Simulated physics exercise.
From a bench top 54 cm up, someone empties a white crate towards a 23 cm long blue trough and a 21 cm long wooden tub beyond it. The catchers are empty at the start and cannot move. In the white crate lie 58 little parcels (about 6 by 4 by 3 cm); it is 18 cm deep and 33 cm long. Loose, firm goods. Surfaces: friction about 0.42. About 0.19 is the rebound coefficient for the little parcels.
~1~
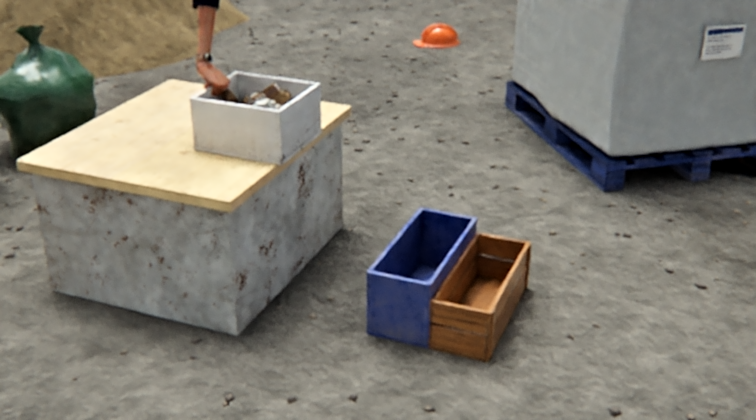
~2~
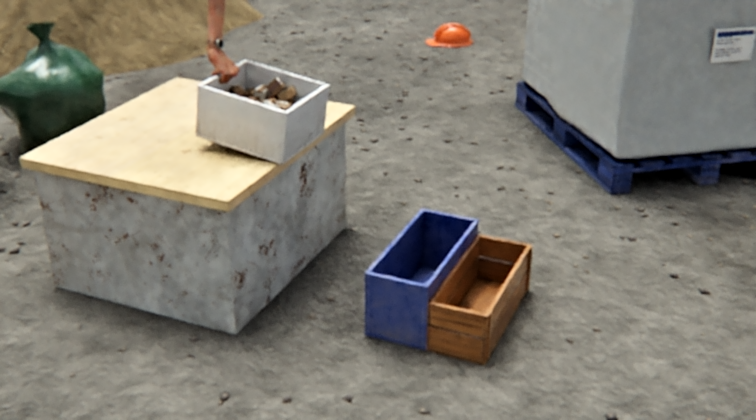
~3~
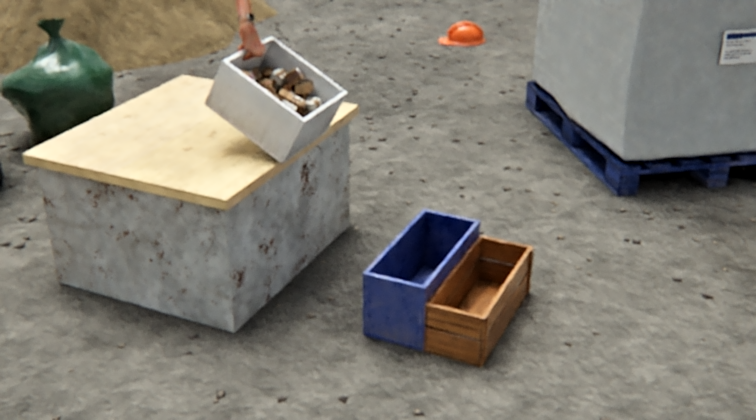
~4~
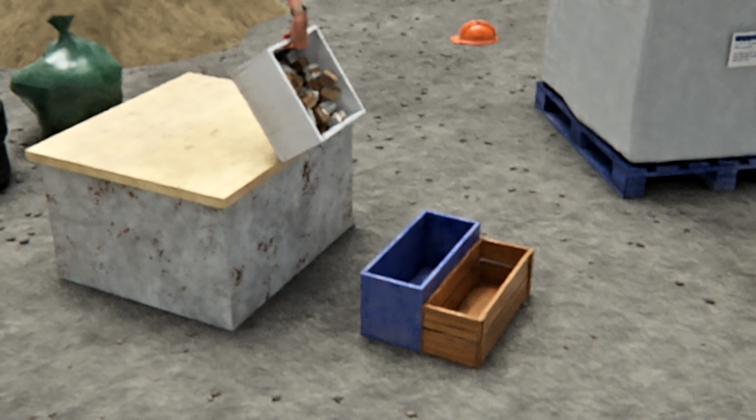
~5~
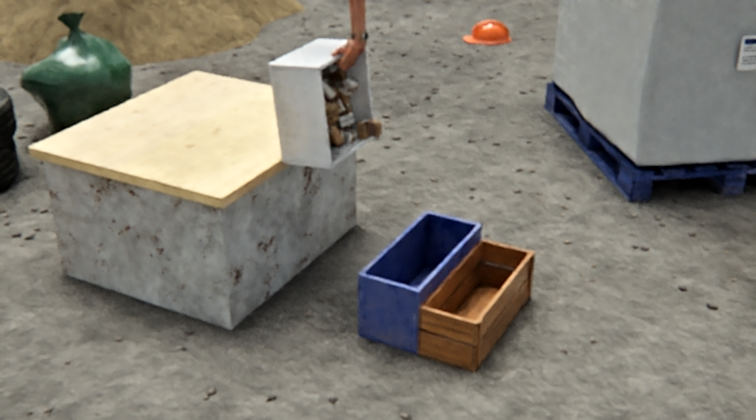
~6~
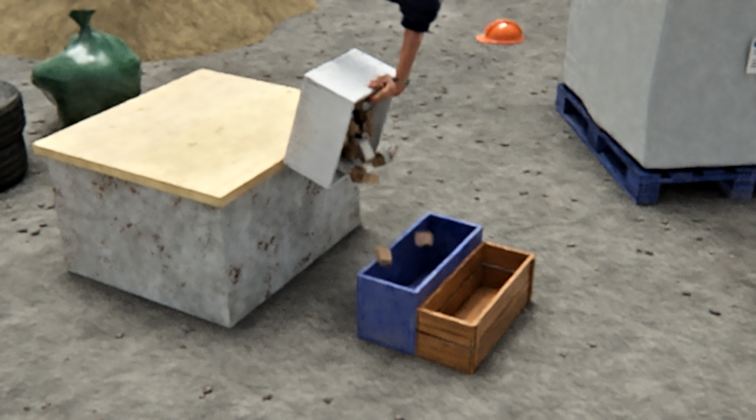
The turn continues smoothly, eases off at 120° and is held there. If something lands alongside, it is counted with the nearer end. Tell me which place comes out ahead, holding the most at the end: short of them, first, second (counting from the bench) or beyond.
The place that comes out ahead is: Short.
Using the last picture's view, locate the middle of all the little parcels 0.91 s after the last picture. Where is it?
Estimated centre in the last picture: (386, 289).
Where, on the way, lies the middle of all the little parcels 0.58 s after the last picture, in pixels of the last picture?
Somewhere near (384, 283) in the last picture's pixels.
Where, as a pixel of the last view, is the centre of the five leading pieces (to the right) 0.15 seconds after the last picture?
Somewhere near pixel (421, 275) of the last view.
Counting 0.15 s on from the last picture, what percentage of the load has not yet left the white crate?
I'd say close to 65 in a hundred.
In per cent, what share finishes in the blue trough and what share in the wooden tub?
Close to 35 and 0 percent respectively.
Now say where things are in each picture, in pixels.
In the first frame (places track the rim corner closest to us here; the camera moves round a little), white crate (277, 111); blue trough (427, 283); tipped 0°; all still inside.
The second frame shows white crate (284, 112); tipped 8°.
The third frame shows white crate (302, 119); tipped 29°.
The fourth frame shows white crate (321, 138); tipped 56°.
The fifth frame shows white crate (331, 165); tipped 84°; 1 out, the lowest parcel at (374, 128).
The sixth frame shows white crate (331, 186); blue trough (414, 291); tipped 107°; 8 out, the lowest parcel at (424, 239).
Then, 0.15 s after the last picture, tilt 119°; 37 still in the white crate, 5 in the blue trough and 16 in the air.
Then, 0.33 s after the last picture, tilt 120°; 17 still in the white crate, 11 in the blue trough, 9 on the ground short of the blue trough and 21 in the air.
Then, 0.58 s after the last picture, tilt 120°; 1 still in the white crate, 18 in the blue trough, 24 on the ground short of the blue trough and 15 in the air.
Final count (0.91 s after the last picture), 20 in the blue trough and 38 on the ground short of the blue trough.
